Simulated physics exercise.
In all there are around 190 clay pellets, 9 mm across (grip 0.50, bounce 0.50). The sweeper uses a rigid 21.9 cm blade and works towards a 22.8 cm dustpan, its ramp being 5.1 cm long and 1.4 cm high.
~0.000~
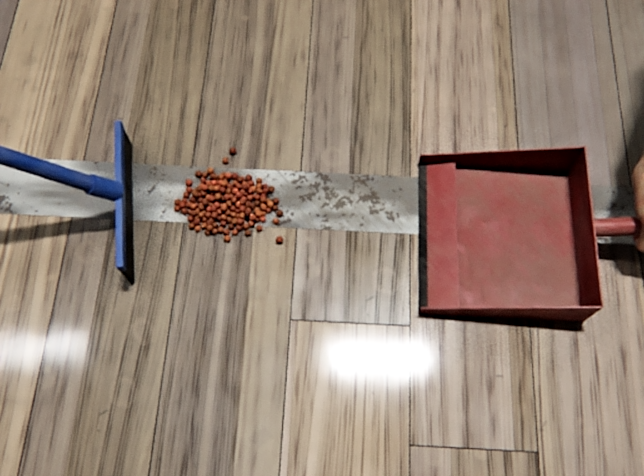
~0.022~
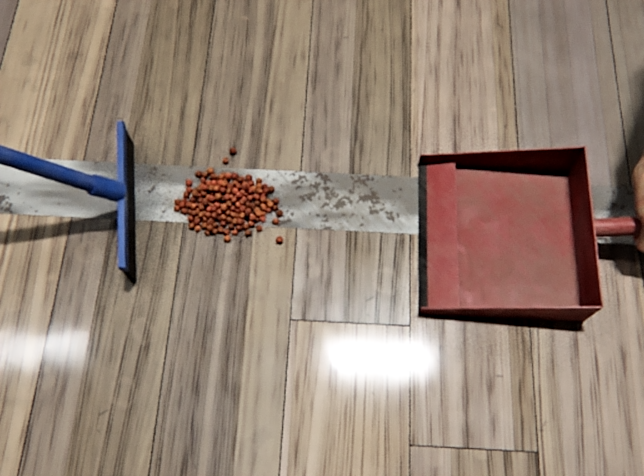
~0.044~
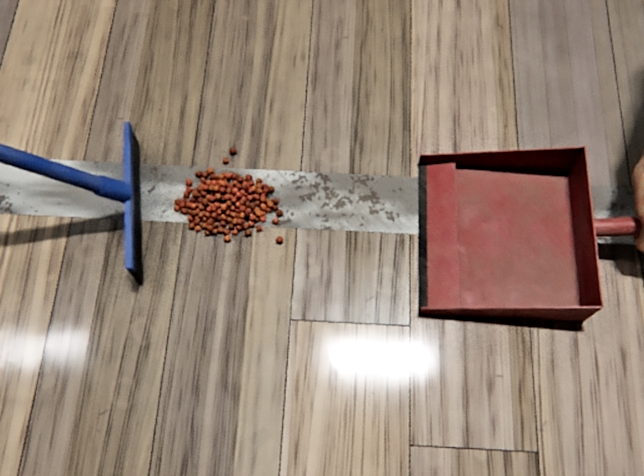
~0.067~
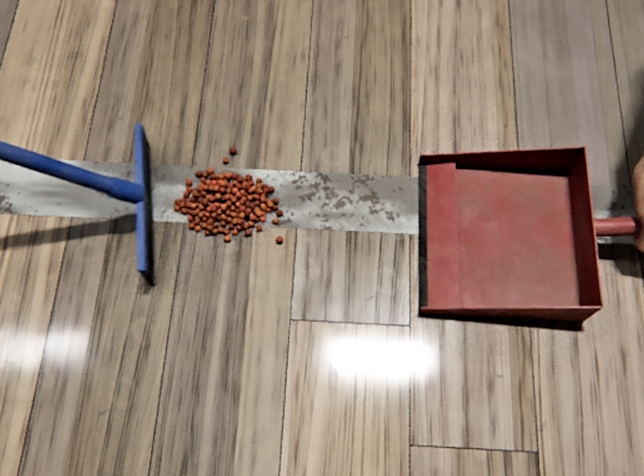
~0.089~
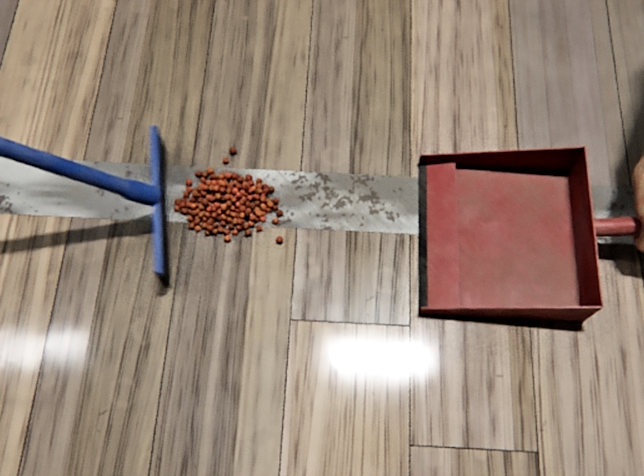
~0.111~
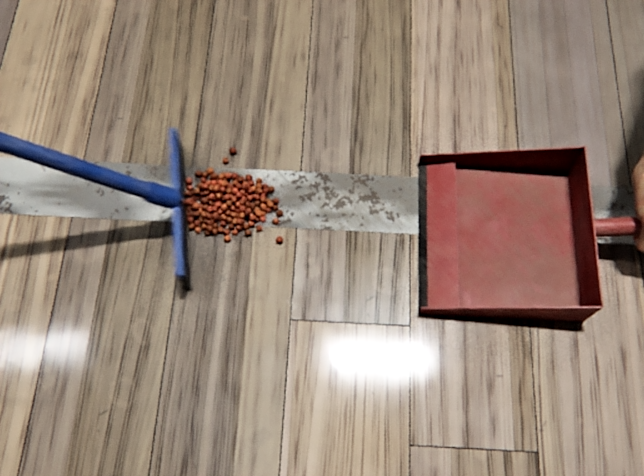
A blue blade on a blue handle slides over a wood-plank floor crossed by a worn, pale grey strip, seen from above at a slight angle. A pile of small reddish-brown pellets sits on the strip between the blade at left and a red dustpan at right, its handle held by a hand. The blade moves rightward and meets the pile's left edge, while dustpan and camera stay still.
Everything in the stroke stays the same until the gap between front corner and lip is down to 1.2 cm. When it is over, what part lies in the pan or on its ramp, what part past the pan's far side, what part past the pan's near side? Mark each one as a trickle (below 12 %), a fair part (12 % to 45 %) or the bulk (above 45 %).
Pan: The bulk; far side: A fair part; near side: A trickle.
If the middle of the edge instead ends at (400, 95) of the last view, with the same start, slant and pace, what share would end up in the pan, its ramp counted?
Roughly 10 %.
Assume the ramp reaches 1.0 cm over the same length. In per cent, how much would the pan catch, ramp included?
Close to 55 per cent then.
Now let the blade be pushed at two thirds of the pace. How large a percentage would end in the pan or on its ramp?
Then some 40 in a hundred.
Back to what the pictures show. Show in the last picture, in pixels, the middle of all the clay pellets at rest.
Roughly pixel (446, 202).
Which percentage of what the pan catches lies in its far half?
Some 60 per cent.
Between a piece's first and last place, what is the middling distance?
Roughly 34 cm.
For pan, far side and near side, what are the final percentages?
Well, the pan ends up with 50 percent, the far side with 25 percent, the near side with 5 percent.
After 0.24 s, middle of the blade 17 cm from the lip; 0 % over the lip, far side 10 %, near side 0 %.
After 0.33 s, middle of the blade 6 cm from the lip; 0 % over the lip, far side 20 %, near side 5 %.
Then, at 0.55 s, middle of the blade 3 cm from the lip; 60 % over the lip, far side 25 %, near side 5 %.
At rest (1.3 s), pan 50 %, far side 25 %, near side 5 %, in front of the lip or behind the blade 20 %.
